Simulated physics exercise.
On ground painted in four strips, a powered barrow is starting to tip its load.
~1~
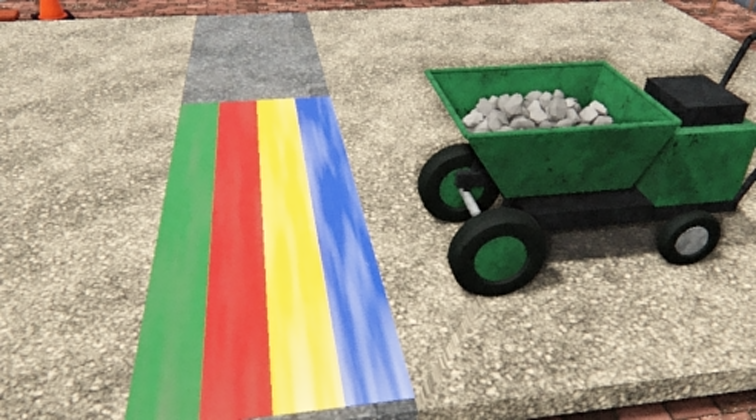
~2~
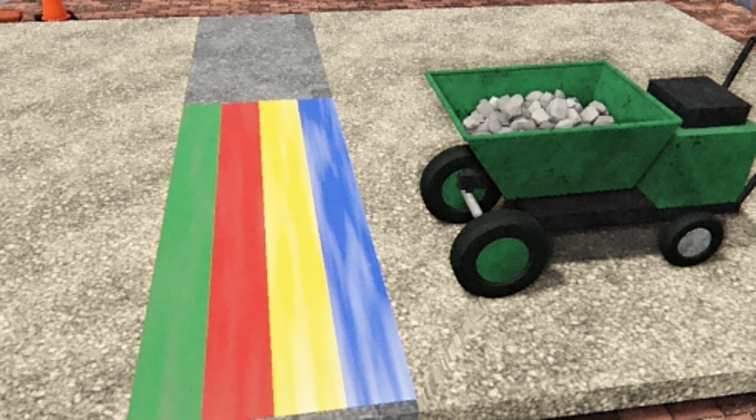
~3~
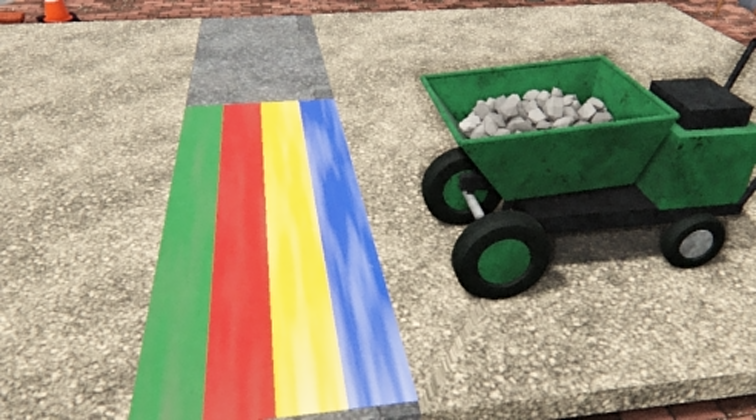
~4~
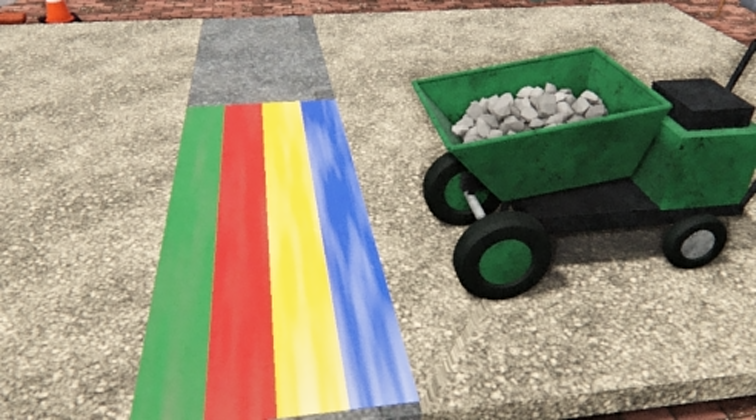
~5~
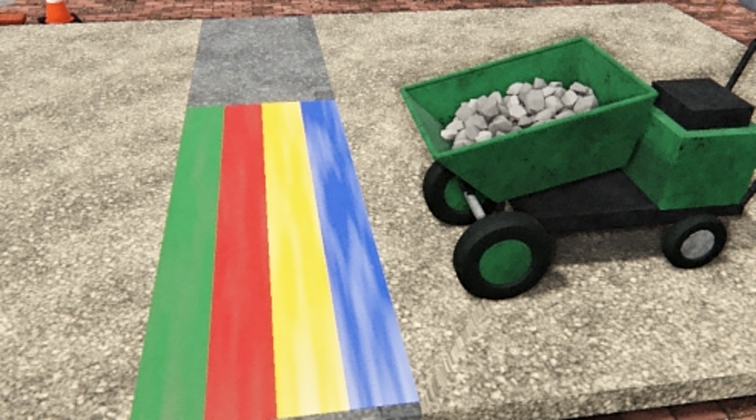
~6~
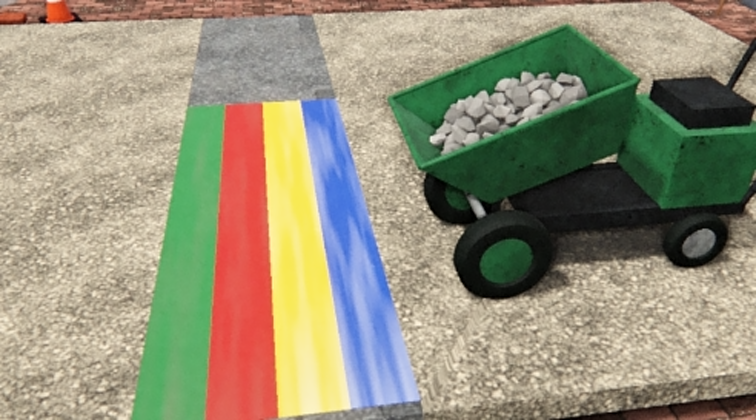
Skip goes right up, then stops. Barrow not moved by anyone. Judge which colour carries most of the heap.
The colour carrying most is yellow.
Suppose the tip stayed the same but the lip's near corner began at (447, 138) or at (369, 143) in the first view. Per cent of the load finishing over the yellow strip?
About 40 per cent, then about 0 per cent.
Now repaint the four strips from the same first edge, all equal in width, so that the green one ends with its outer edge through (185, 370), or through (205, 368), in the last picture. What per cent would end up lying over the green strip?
I'd say about 10 % for the first and about 10 % for the second.
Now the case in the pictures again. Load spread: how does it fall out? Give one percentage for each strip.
Blue strip around 15, yellow strip around 40, red strip around 15, green strip around 0.
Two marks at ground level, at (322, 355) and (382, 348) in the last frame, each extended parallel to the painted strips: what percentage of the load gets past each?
50 and 70 in a hundred.
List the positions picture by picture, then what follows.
The first frame shows lip of the skip at (467, 137), level; top of the load at (539, 117), broken stones; blue strip at (367, 341); yellow strip at (303, 348); red strip at (237, 355); green strip at (169, 363).
The second frame shows lip of the skip at (467, 139), tipped barely; top of the load at (541, 118).
The third frame shows lip of the skip at (461, 144), tipped barely; top of the load at (550, 112).
The fourth frame shows lip of the skip at (451, 149), tipped a little; top of the load at (564, 111).
The fifth frame shows lip of the skip at (436, 158), tipped a little; top of the load at (553, 105).
The sixth frame shows lip of the skip at (421, 168), tipped clearly; top of the load at (557, 109); blue strip at (372, 343); yellow strip at (308, 350); red strip at (242, 357); green strip at (175, 365).
Soon, skip tipped steeply; all in the skip.
A while on, skip tipped right over; about two thirds in the skip; a small part over the blue strip; about a quarter over the yellow strip; a stray few over the red strip.
Towards the end, skip tipped right over; about a quarter in the skip; a small part over the blue strip; about a third over the yellow strip; about a quarter over the red strip; a stray few over the green strip; a stray few off the paint.
Finally, skip tipped right over; about a quarter in the skip; a small part over the blue strip; about a third over the yellow strip; about a quarter over the red strip; a stray few over the green strip; a stray few off the paint.
